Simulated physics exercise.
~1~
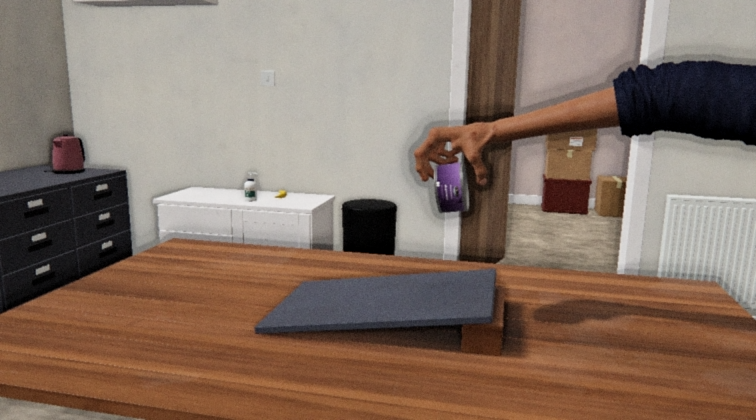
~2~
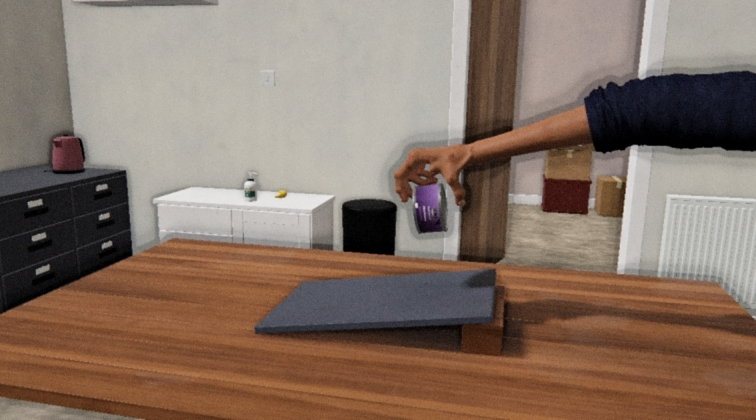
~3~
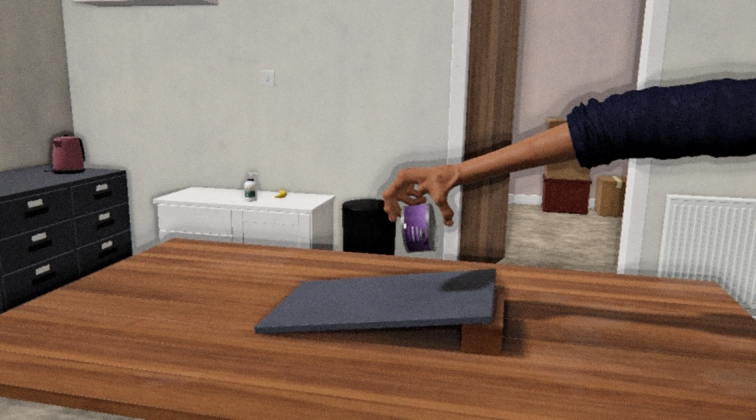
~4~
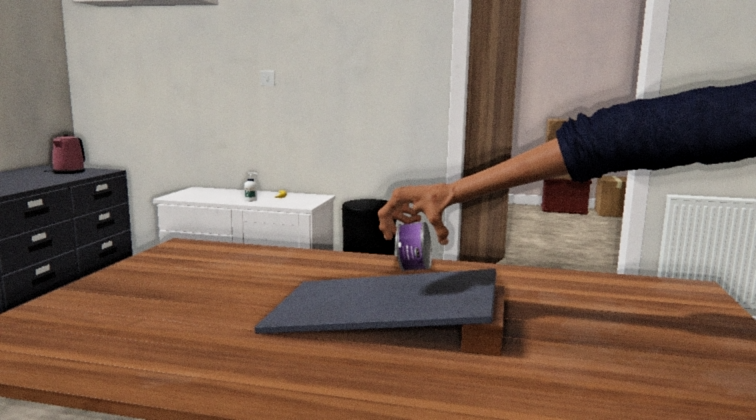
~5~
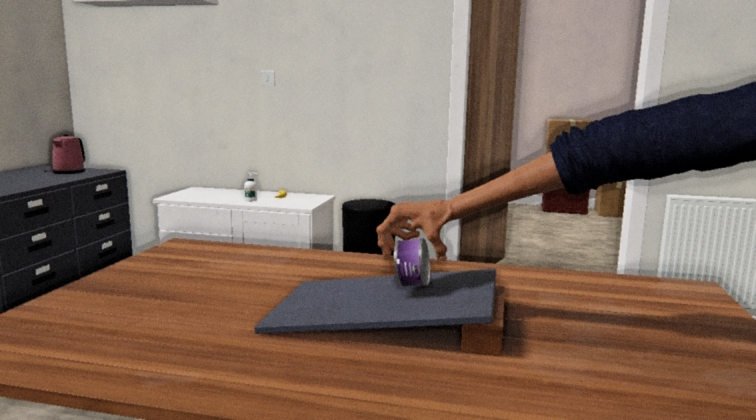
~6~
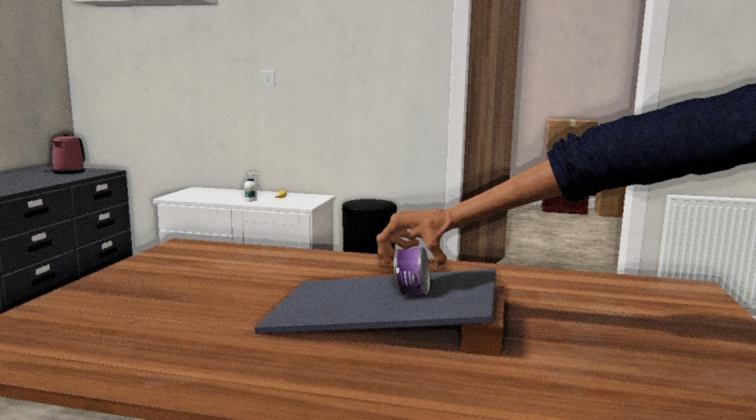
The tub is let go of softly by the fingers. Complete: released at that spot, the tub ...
Released at that spot, the tub stays still.
Then, 0.20 s on from there, no change.
Then, 0.40 s on from there, purple tub resting near (412, 272).
In the end, it is unmoved. At the end, from the last picture's camera, purple tub near (412, 272). The purple tub keeps its place.
